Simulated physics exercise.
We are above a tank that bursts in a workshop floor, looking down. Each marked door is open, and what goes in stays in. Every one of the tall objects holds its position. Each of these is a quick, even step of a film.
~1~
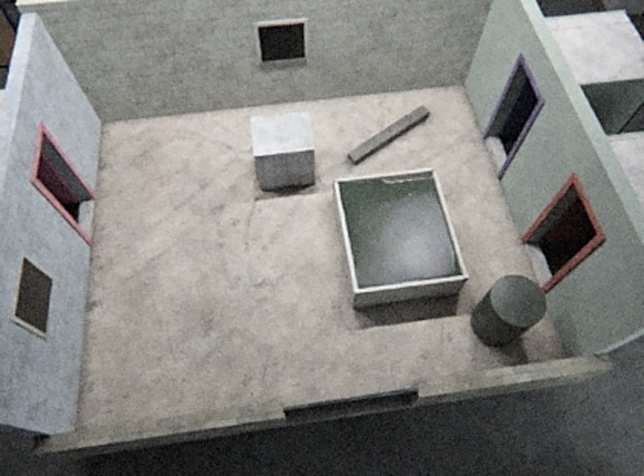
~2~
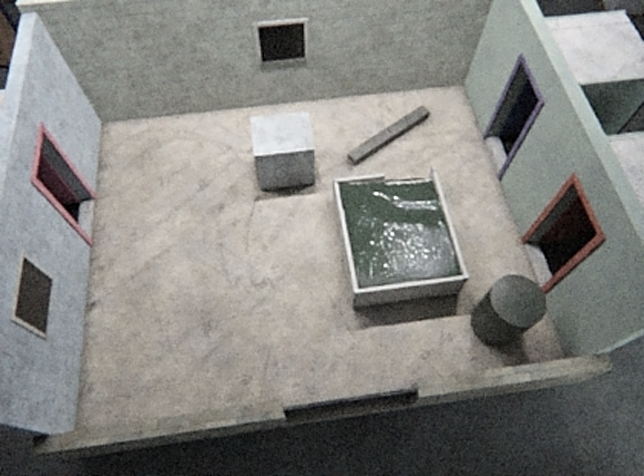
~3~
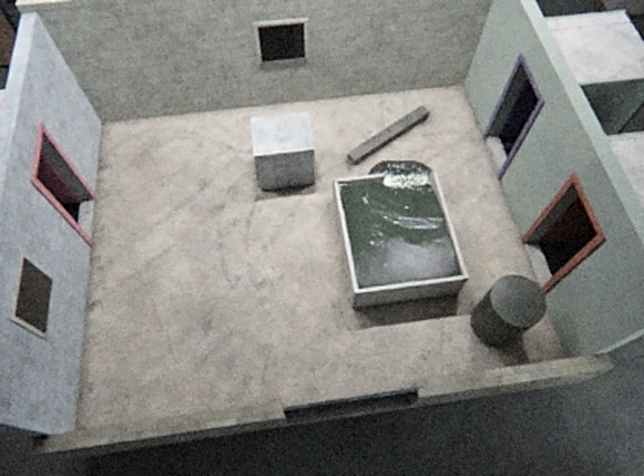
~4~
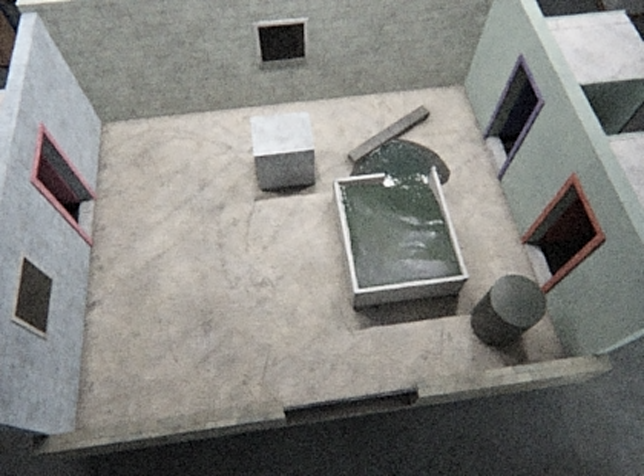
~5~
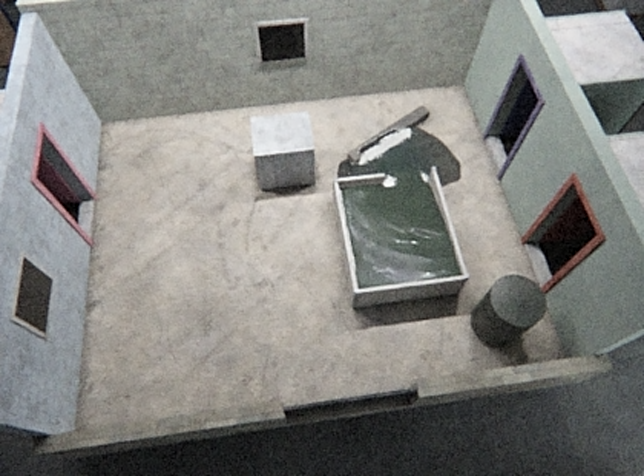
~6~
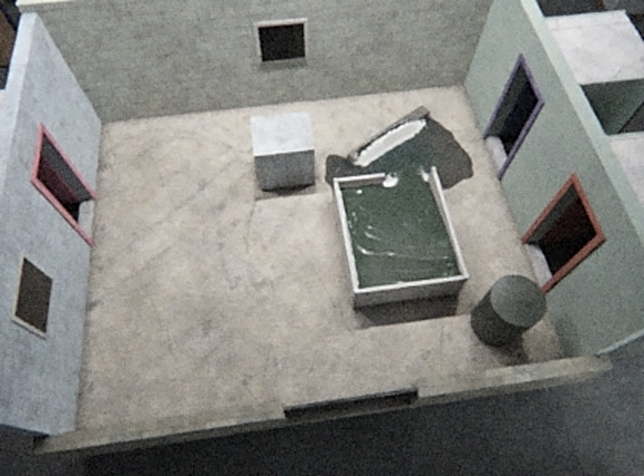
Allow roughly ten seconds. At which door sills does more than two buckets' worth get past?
Blue door: Up to two buckets. Pink door: Up to two buckets. Red door: Up to two buckets.
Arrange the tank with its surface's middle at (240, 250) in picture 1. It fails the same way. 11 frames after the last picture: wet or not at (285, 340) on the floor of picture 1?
Result at that place: Not reached.
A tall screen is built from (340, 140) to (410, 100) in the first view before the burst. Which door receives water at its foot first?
That would be the blue-painted one.
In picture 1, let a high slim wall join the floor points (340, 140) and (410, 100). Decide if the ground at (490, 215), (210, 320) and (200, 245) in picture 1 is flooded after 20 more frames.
Taking them in order, I'd say soaked, parched and parched.
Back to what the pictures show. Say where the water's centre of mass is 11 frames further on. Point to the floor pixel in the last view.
My guess is about (404, 197).
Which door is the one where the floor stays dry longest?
It has to be the pink-painted one.
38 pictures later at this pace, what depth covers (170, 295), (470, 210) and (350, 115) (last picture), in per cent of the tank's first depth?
I'd say around 2 per cent, then 4 per cent, then 10 per cent.
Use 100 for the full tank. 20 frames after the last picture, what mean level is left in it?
About 46 %.
A moment on, water covers 15 % of the floor; the blue door wet at the sill, nothing in, the pink door not reached, the red door not reached.
Next, water covers 20 % of the floor; the blue door wet at the sill, nothing in, the pink door not reached, the red door not reached.
Then, water covers 30 % of the floor; the blue door wet at the sill, nothing in, the pink door not reached, the red door not reached.
Later, water covers 65 % of the floor; the blue door under two buckets in, the pink door not reached, the red door wet at the sill, nothing in.
In the end, water covers 85 % of the floor; the blue door under two buckets in, the pink door under two buckets in, the red door wet at the sill, nothing in.
